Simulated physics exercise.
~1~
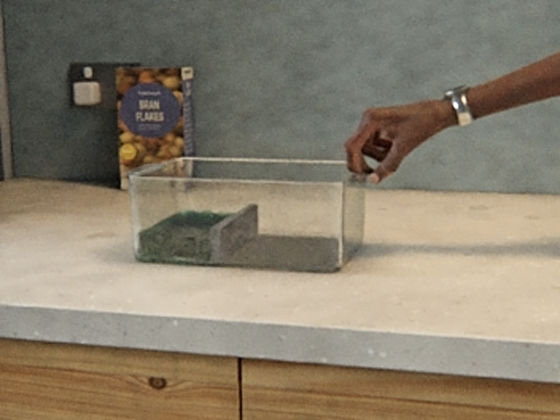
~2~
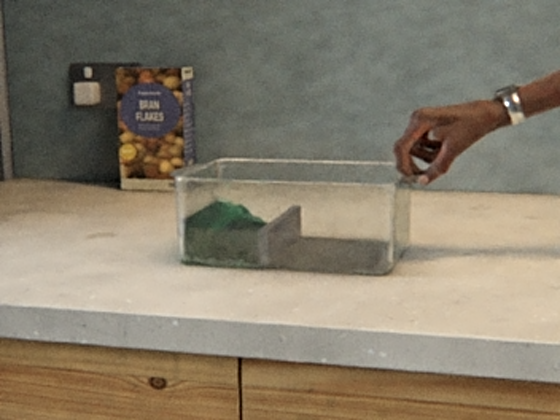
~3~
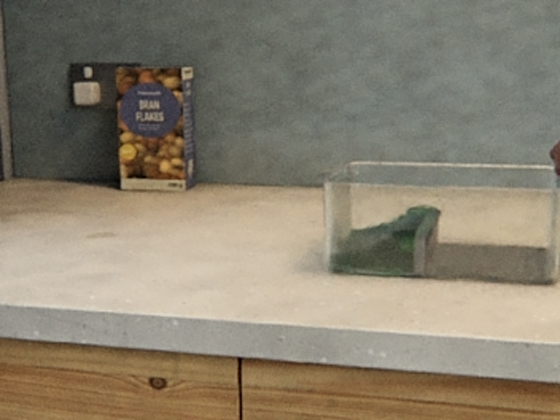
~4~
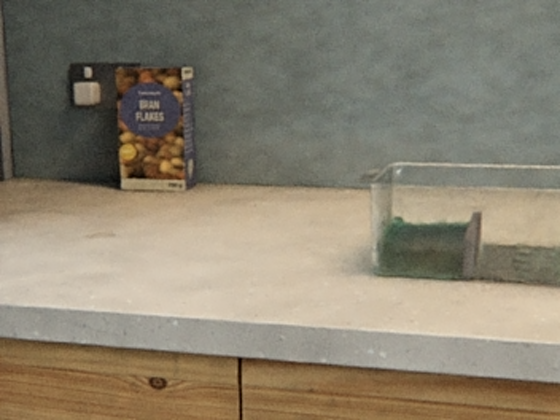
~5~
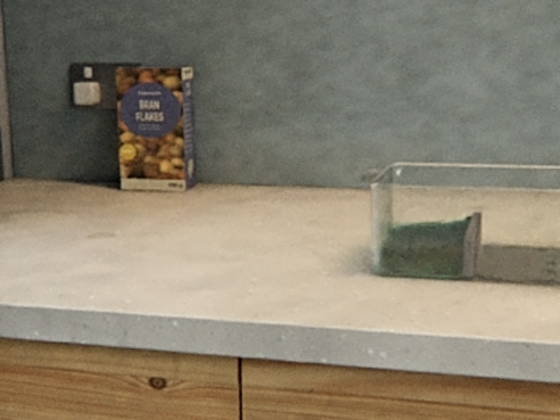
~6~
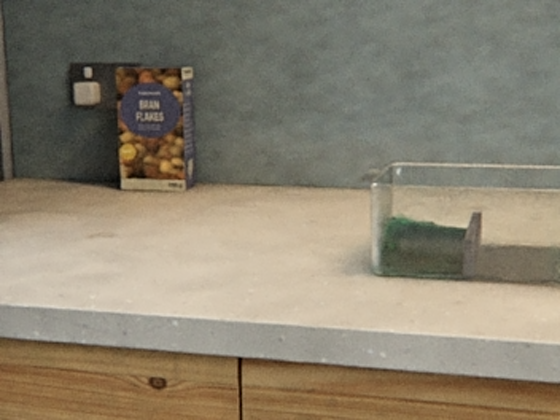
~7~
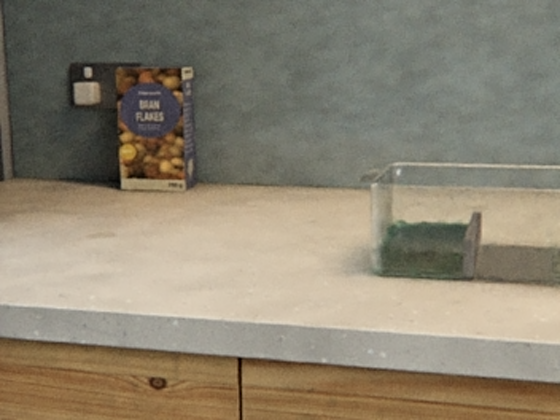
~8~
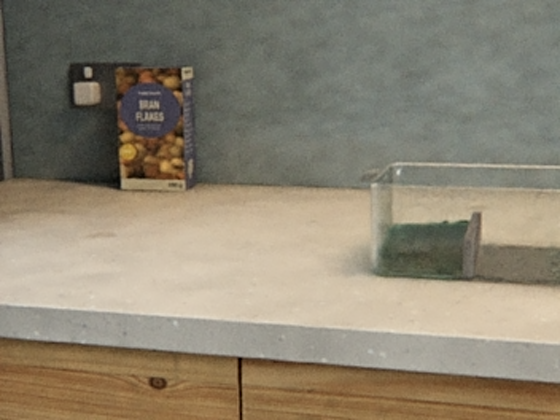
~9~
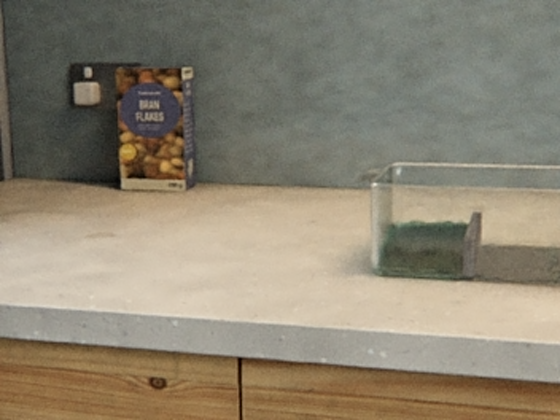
An open, clear oblong tub with a low grey divider and green water in its left part sits on a pale stone counter above wooden drawers, seen from the front by a still camera. A box of bran flakes and a socket stand out at the left against a grey-blue wall. A hand with a silver wristband grips the tub's right end and pulls it right, and the green water heaps up towards the divider. The hand leaves view as the tub stops, partly cut off at the right edge. The water settles level, mostly still left of the upright divider.
